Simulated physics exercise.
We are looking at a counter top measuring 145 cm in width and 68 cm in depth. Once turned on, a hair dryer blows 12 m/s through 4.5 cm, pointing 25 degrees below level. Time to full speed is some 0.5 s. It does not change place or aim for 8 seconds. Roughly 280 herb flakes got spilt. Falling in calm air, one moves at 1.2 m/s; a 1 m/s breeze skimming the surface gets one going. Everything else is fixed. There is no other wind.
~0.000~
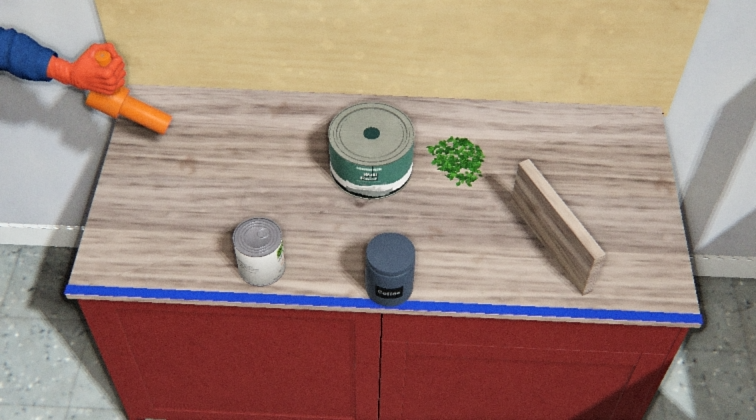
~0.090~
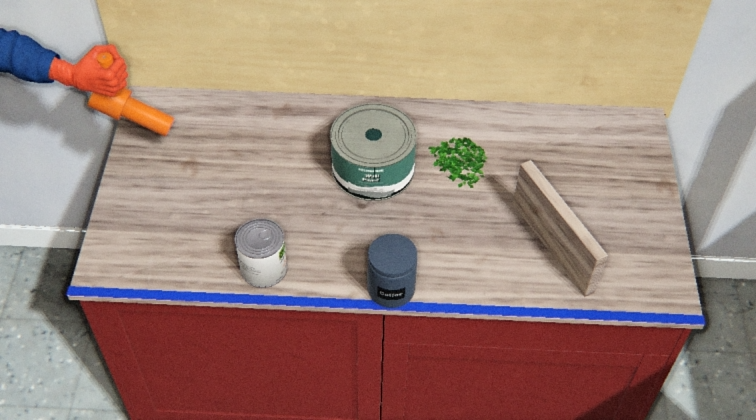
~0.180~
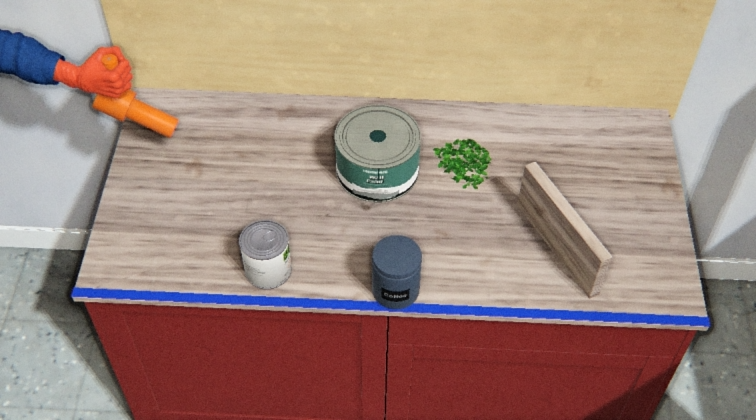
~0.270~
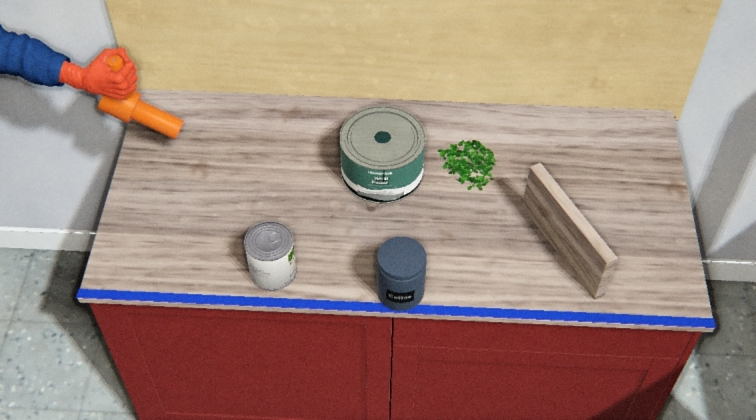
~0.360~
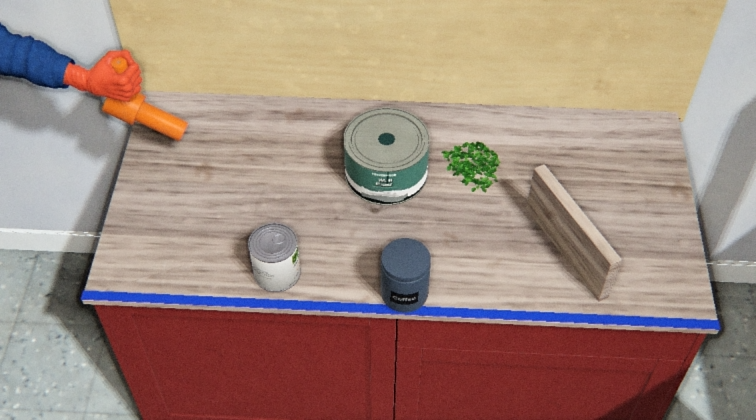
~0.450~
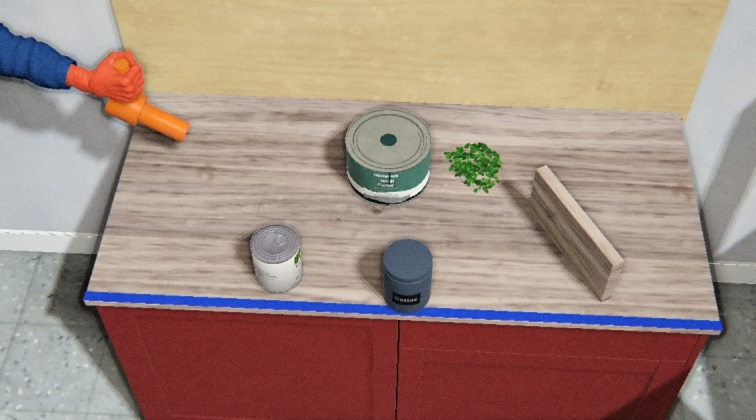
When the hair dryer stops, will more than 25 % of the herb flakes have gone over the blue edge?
No.
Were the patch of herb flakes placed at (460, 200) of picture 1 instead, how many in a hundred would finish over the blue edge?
Then roughly 2 percent would end up there.
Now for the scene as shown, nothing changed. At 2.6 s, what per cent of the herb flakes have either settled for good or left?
Near 80 %.
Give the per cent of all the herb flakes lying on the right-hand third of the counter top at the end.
1 %.
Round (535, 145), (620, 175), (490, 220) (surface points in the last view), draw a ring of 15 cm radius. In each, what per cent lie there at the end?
In order: About 25 %, then 0 %, then 25 %.
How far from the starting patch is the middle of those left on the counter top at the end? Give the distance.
0 cm.
After 1.6 s, 20 % are on the move or not yet settled, 0 % are over the blue edge; the middle of those still in play is near (477, 168).
After 2.6 s, 19 % are on the move or not yet settled, 0 % are over the blue edge; the middle of those still in play is near (477, 168).
After 4.4 s, 18 % are on the move or not yet settled, 0 % are over the blue edge; the middle of those still in play is near (477, 168).
After 8.0 s, at the end, 0 % are over the blue edge; the middle of those still in play is near (477, 168).
